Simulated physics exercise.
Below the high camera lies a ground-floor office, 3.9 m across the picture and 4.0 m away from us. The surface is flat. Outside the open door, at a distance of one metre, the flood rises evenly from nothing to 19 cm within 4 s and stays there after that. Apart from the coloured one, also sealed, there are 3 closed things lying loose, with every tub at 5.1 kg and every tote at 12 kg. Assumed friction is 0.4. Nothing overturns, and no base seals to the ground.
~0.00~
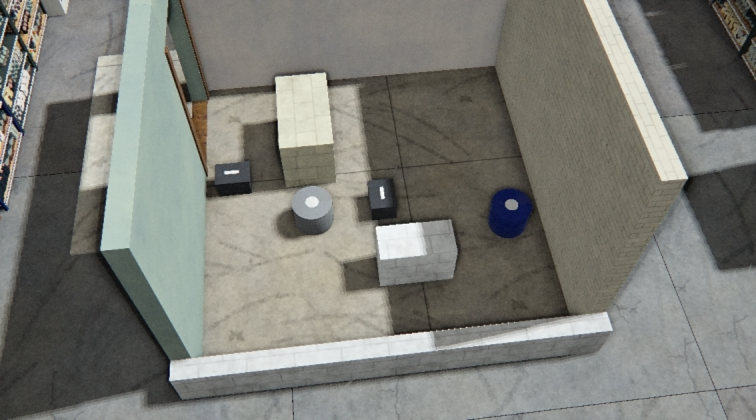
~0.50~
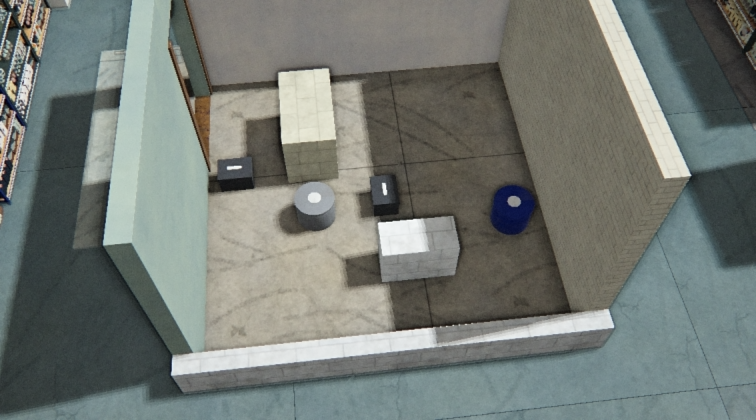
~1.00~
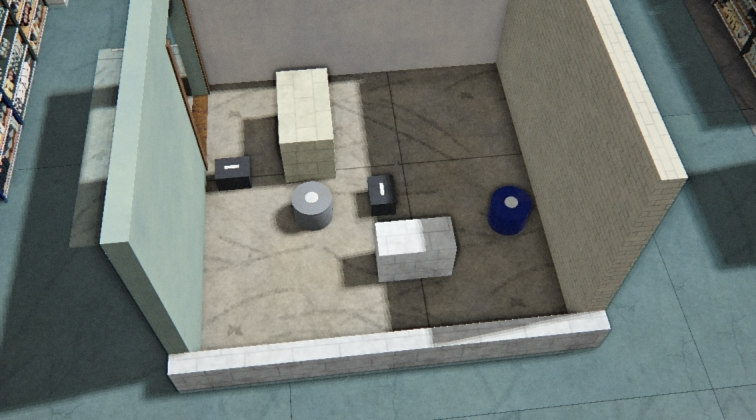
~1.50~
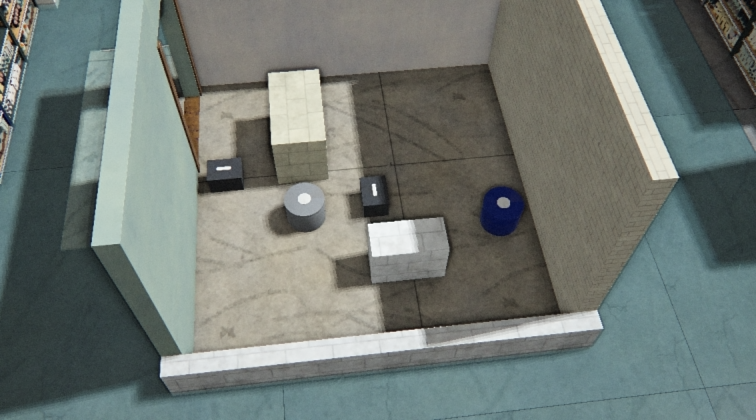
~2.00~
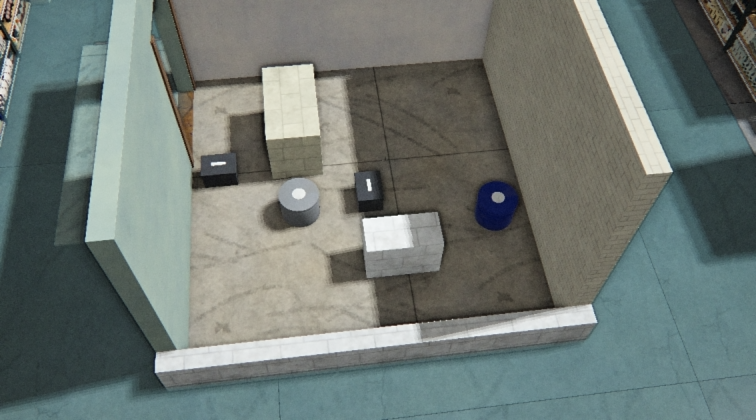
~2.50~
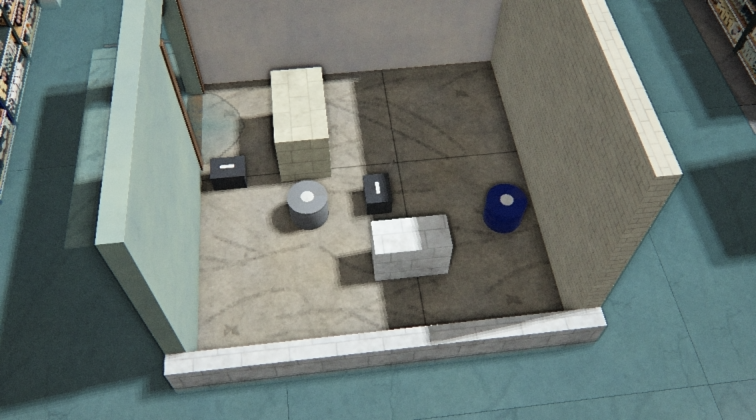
The clip shows a roofless room from above as teal water covers the grey ground outside, then a small patch enters by the open doorway at upper left, while the blue tub, grey tub and two dark boxes stay put.
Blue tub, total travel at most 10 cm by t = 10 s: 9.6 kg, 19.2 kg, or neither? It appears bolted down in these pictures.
19.2 kg.
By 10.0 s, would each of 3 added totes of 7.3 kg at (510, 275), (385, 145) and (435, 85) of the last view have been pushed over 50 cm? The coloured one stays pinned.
In that order: Less, under, more.
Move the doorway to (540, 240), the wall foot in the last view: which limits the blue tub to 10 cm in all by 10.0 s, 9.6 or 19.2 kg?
Answer: No option succeeds.
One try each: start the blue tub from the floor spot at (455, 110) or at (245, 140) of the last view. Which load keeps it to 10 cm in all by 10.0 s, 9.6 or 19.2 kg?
Note, in order: Heavier only OK; none OK.
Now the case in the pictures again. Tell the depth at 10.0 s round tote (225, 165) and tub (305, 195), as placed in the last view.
About 7 and 4 cm.
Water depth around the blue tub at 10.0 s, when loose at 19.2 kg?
Close to 6 cm deep.
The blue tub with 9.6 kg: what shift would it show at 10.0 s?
40 cm.
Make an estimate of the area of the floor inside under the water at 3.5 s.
Close to 1.5 m2, I'd say.
After 3.5 s the blue tub would be 0 cm from its start with 9.6 kg and 0 cm from its start with 19.2 kg; 0 cm of water round it then.
After 4.5 s the blue tub would be 0 cm from its start with 9.6 kg and 0 cm from its start with 19.2 kg; 0 cm of water round it then.
After 7.0 s the blue tub would be 0 cm from its start with 9.6 kg and 0 cm from its start with 19.2 kg; 1 cm of water round it then.
After 10.0 s the blue tub would be 39 cm from its start with 9.6 kg and 0 cm from its start with 19.2 kg; 6 cm of water round it then.
